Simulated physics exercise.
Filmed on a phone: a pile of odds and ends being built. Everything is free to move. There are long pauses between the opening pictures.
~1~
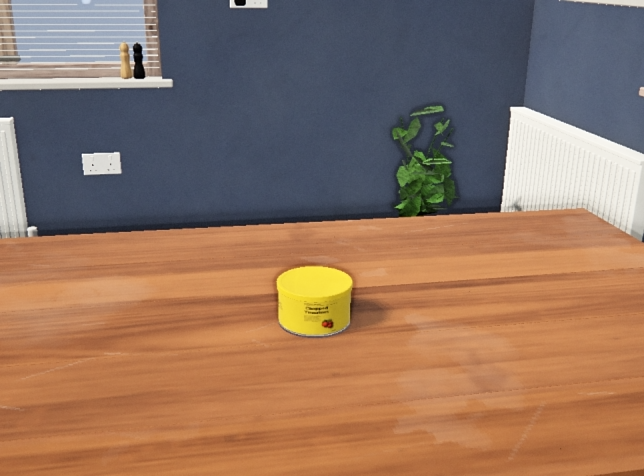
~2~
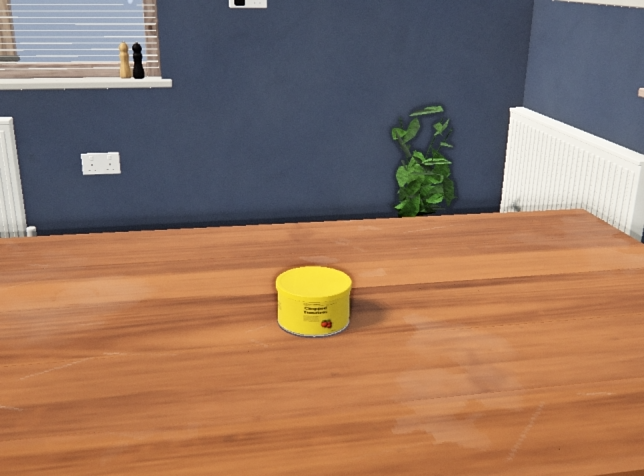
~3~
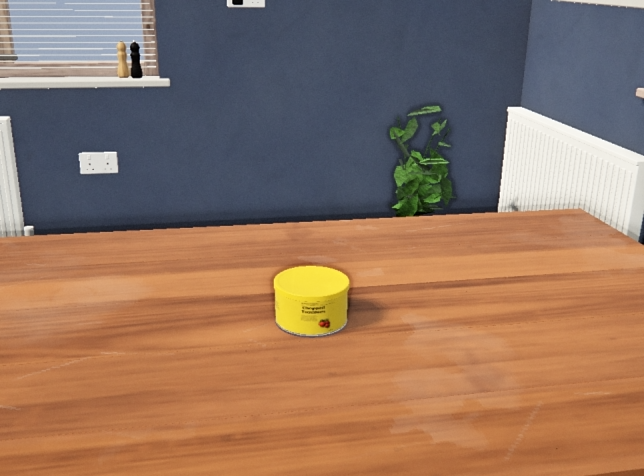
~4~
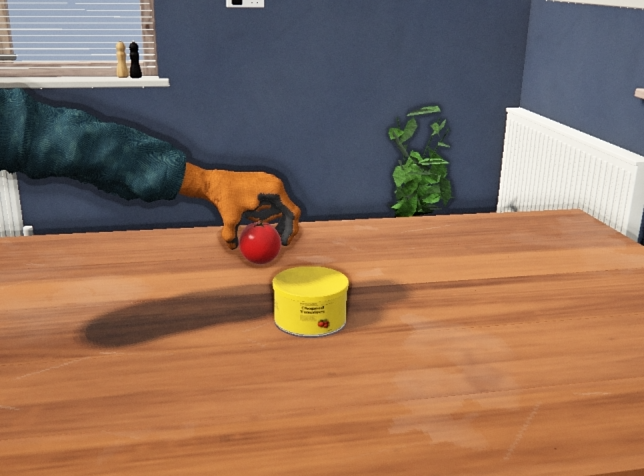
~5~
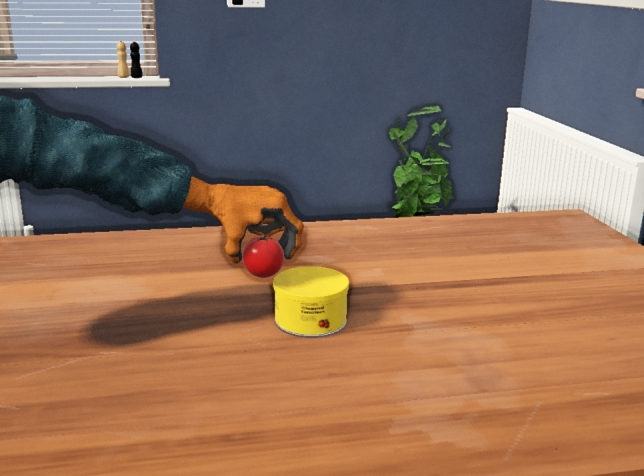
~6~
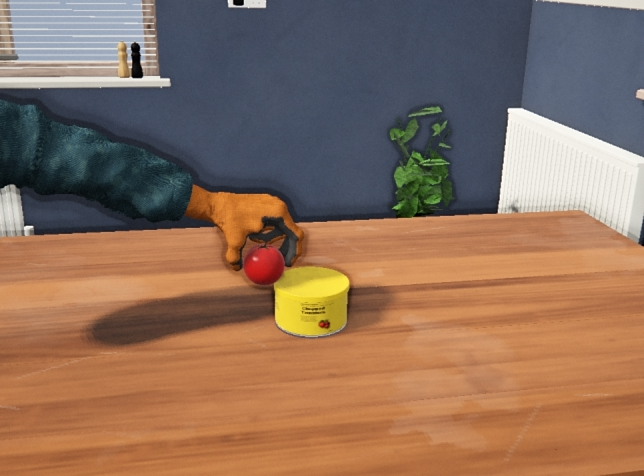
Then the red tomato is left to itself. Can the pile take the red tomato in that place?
Here the pile gives way.
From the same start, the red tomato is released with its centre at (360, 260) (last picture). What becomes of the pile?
Then it comes apart.
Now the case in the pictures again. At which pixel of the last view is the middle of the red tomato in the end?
At about (237, 308).
Then, 0.36 s past the last view, red tomato now fallen.
Then, 0.72 s past the last view, nothing new.
Finally, fallen, red tomato; yellow tub still in place. Final places as the last picture's camera would see them, red tomato near (236, 309). The pile loses its balance.
